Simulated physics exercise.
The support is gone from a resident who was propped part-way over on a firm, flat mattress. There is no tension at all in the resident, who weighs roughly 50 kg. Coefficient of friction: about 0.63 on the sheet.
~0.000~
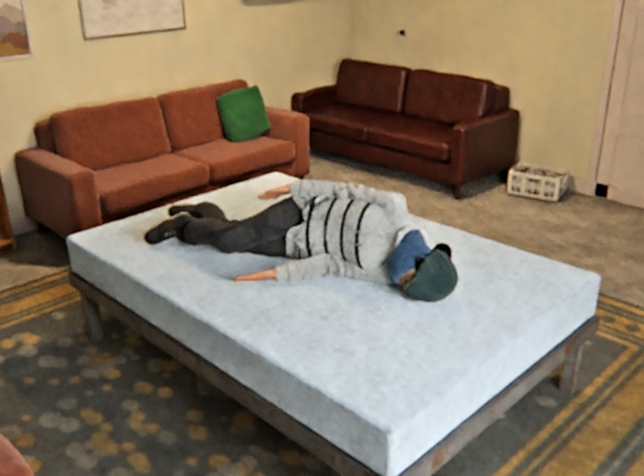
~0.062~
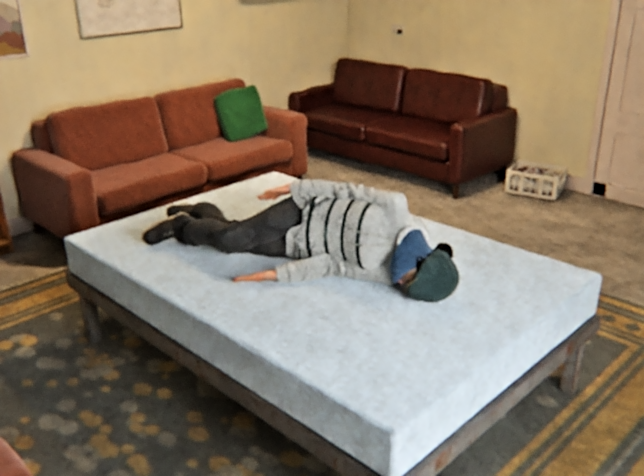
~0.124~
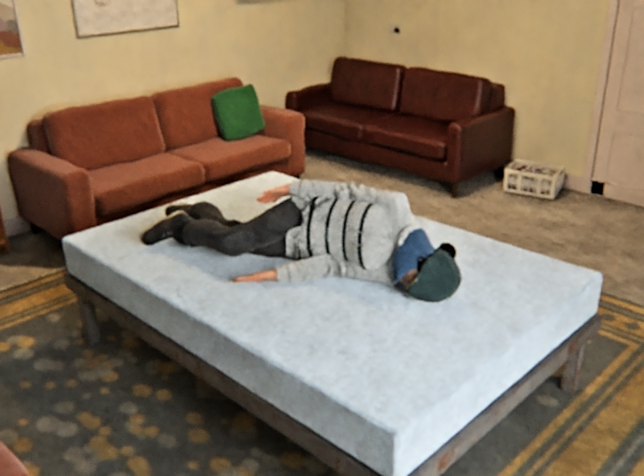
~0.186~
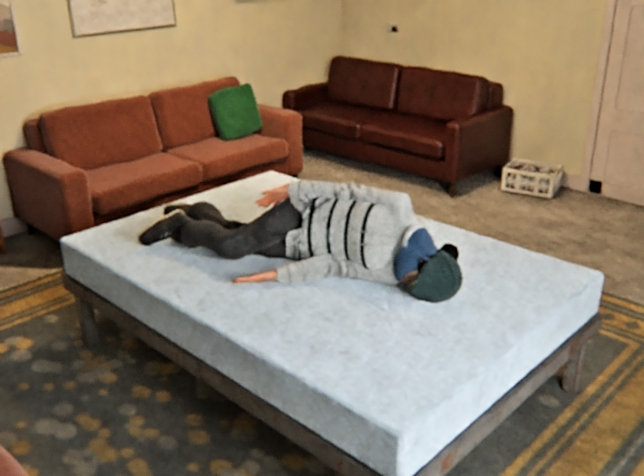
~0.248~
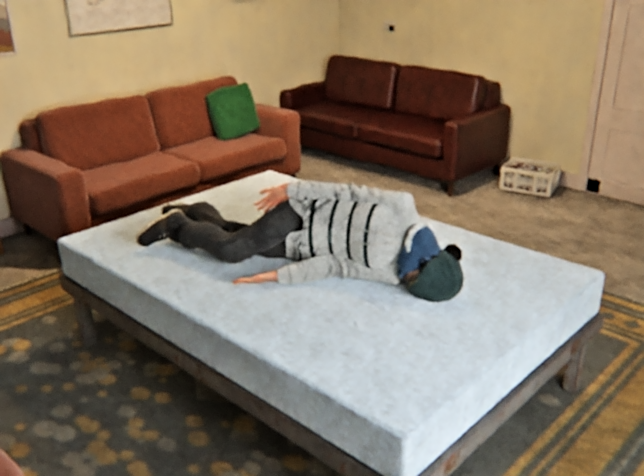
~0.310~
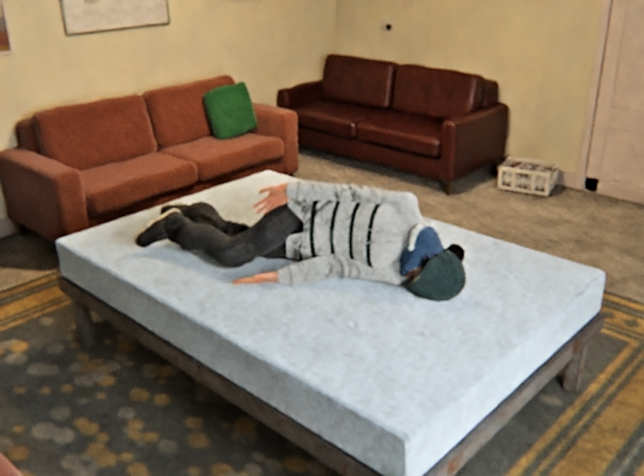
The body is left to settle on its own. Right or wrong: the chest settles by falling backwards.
Right.
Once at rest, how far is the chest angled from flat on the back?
Around 20 degrees from flat on the back.
After 0.54 s the chest is turned 45° from lying flat on the back, near (401, 241) in the last picture's view.
After 0.94 s the chest is turned 25° from lying flat on the back, near (402, 240) in the last picture's view.
After 1.54 s the chest is turned 15° from lying flat on the back, near (402, 241) in the last picture's view.
Final state at 4.0 s, chest sinks back.
